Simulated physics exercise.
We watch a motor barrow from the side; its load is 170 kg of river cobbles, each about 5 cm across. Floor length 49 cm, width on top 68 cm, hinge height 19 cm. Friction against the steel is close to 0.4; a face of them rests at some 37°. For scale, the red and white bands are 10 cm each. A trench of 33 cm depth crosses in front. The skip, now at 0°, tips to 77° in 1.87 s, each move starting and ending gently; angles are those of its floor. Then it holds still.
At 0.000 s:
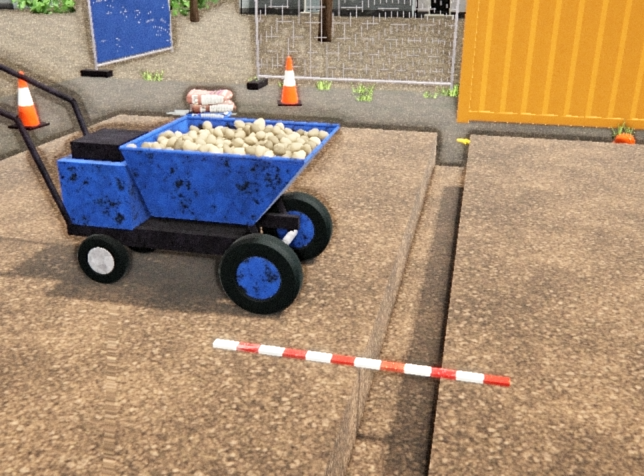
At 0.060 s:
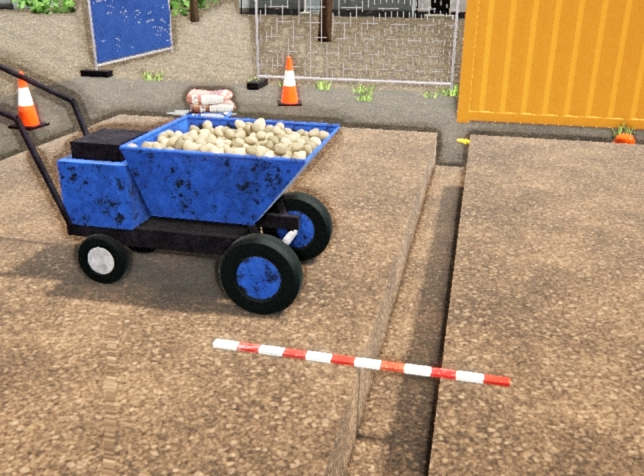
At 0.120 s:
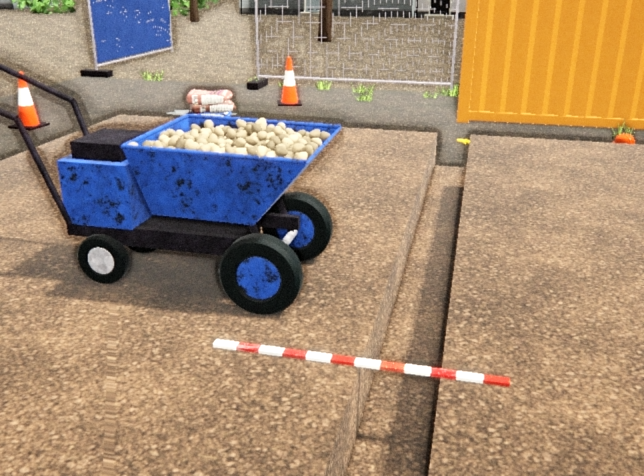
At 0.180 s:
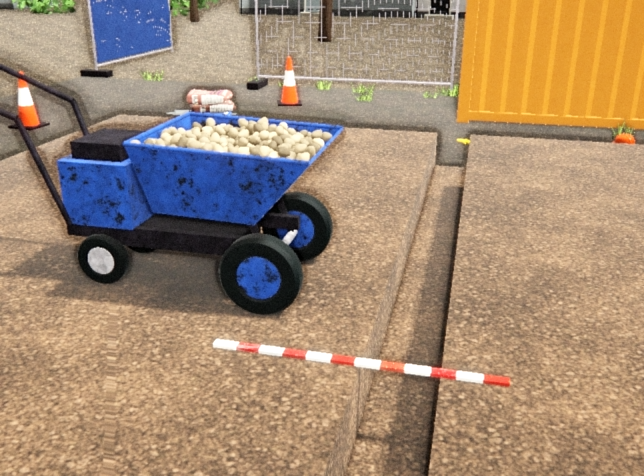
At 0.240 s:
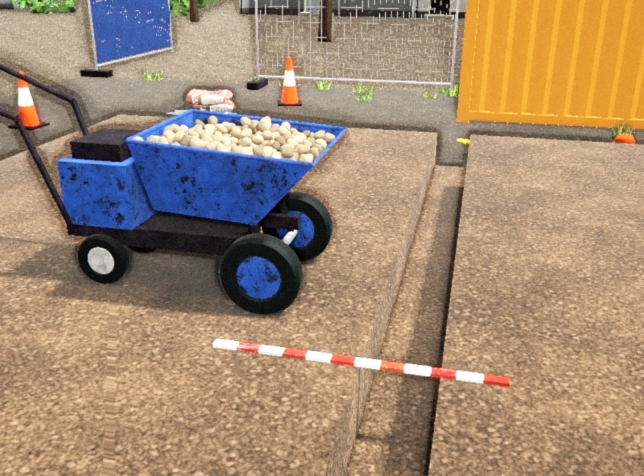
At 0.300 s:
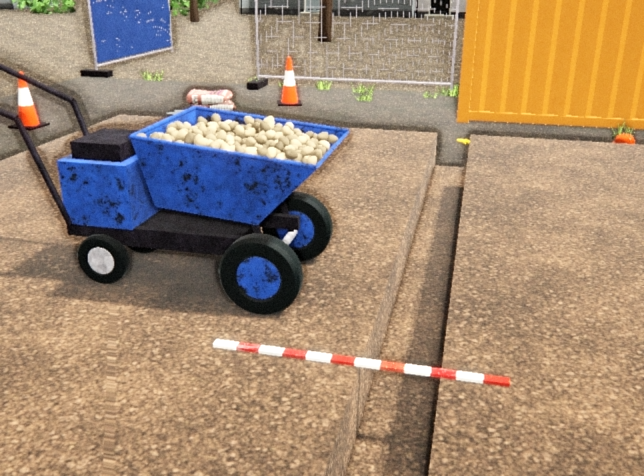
A blue skip full of pale stones tilts slightly toward the right on a parked barrow.
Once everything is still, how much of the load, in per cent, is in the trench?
Some 83 per cent of it.
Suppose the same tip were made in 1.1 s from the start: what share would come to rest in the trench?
It would be near 75 per cent.
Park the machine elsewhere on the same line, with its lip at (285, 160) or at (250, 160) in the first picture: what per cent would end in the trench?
About 95 and 80 per cent.
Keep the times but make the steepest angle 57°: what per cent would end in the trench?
It would be near 55 per cent.
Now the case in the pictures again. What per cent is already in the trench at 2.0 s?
Some 55 per cent.
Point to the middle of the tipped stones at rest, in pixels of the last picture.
Near (423, 335).
After 1.4 s the floor is at 65°; 97 % in the skip, 3 % in the trench; the foremost stones are at (424, 330).
After 2.0 s the floor is at 77°; 33 % in the skip, 53 % in the trench, 14 % past the trench; the foremost stones are at (546, 303).
After 2.3 s the floor is at 77°; 9 % in the skip, 74 % in the trench, 17 % past the trench; the foremost stones are at (597, 319).
After 4.3 s the floor is at 77°; 0 % in the skip, 83 % in the trench, 17 % past the trench; the foremost stones are at (608, 320).
